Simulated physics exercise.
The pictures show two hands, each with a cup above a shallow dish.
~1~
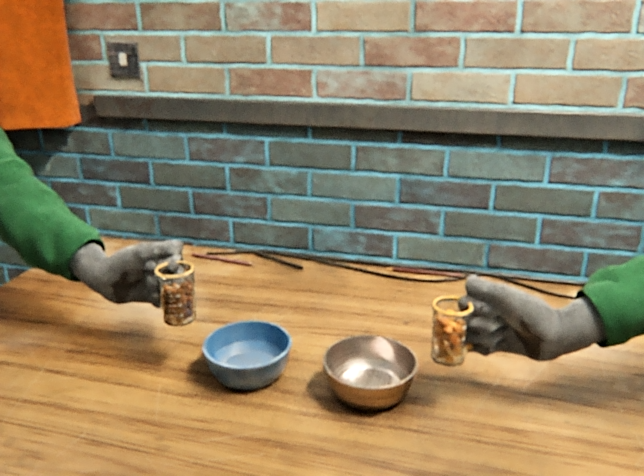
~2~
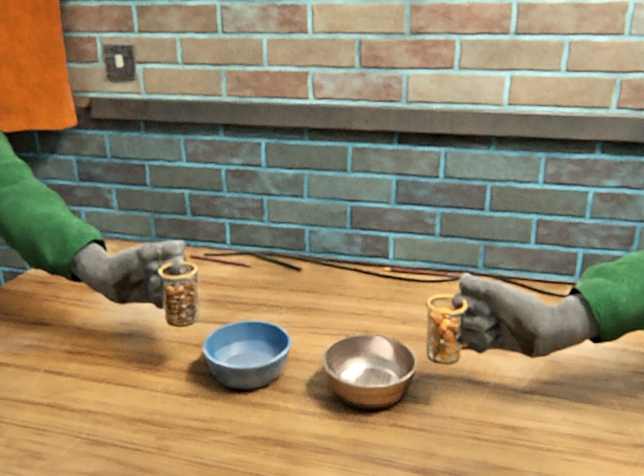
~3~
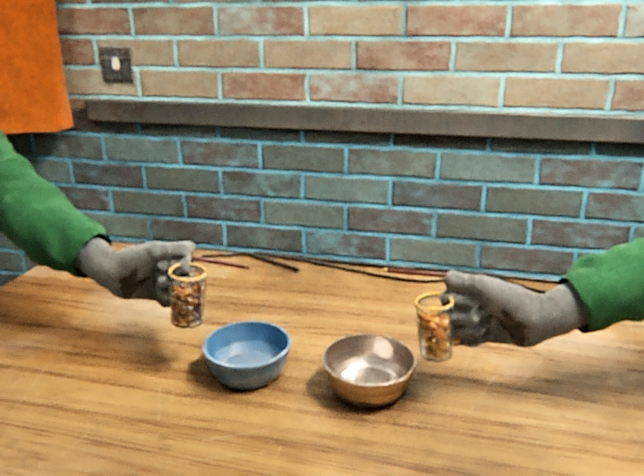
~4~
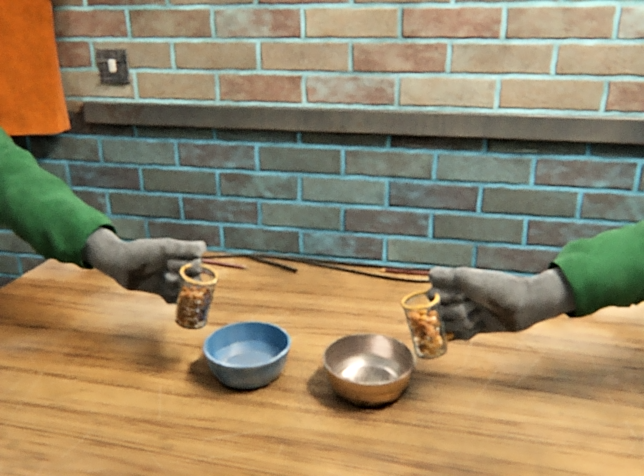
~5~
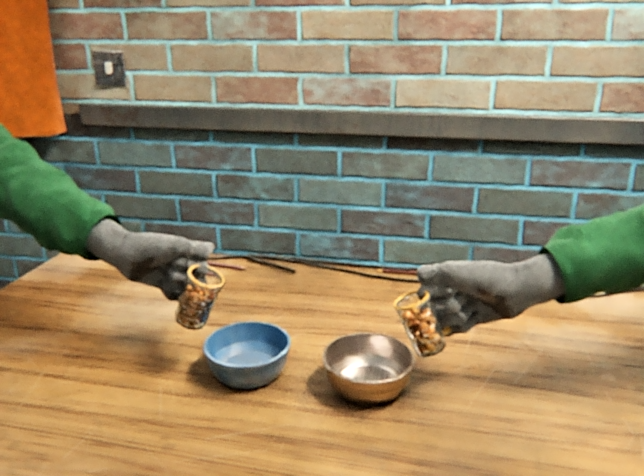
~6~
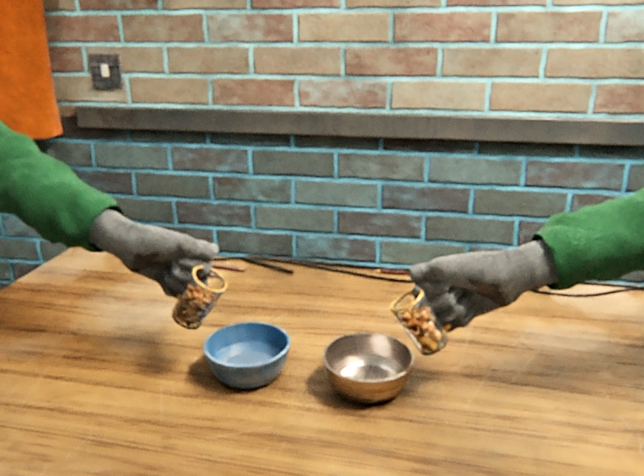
Two grey-gloved hands in green sleeves, each holding a small clear cup of brownish-orange pieces, reach in from either side over a wooden tabletop, seen from the front and slightly above. A blue bowl sits left of a metallic, copper-toned one, before a brick wall with a grey ledge, a switch and orange cloth. The hands move slightly inward, then tilt both cups toward the bowls, while the view shifts slightly.
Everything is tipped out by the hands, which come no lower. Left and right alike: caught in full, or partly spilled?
My prediction: Left dish: Full capture; right dish: Full capture.
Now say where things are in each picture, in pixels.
In the first picture, left dish near (231, 369), empty; left cup near (177, 294), holding cereal balls, just above its dish; right dish near (361, 389), empty; right cup near (450, 332), holding roasted chickpeas, just above its dish.
In the second picture, left cup near (180, 295), upright; right cup near (445, 330), upright.
In the third picture, left cup near (188, 296), tipped 6°; right cup near (435, 328), tipped 6°.
In the fourth picture, left cup near (195, 297), tipped 15°; right cup near (426, 326), tipped 15°.
In the fifth picture, left cup near (198, 298), tipped 23°; right cup near (421, 324), tipped 23°.
In the sixth picture, left dish near (233, 368); left cup near (198, 299), tipped 32°; right dish near (362, 383); right cup near (420, 323), tipped 32°.
Then, 0.44 s on from there, left, the whole lot still in the cup; right, the whole lot still in the cup.
Then, 0.91 s on from there, left, all but a few still in the cup, only a few in the dish; right, the whole lot still in the cup.
Then, 1.47 s on from there, left, only a few still in the cup, all but a few in the dish, only a few in the air; right, near a third still in the cup, near two thirds in the dish.
In the end, left, the whole lot in the dish, none at all outside the dish; right, the whole lot in the dish, none at all outside the dish.
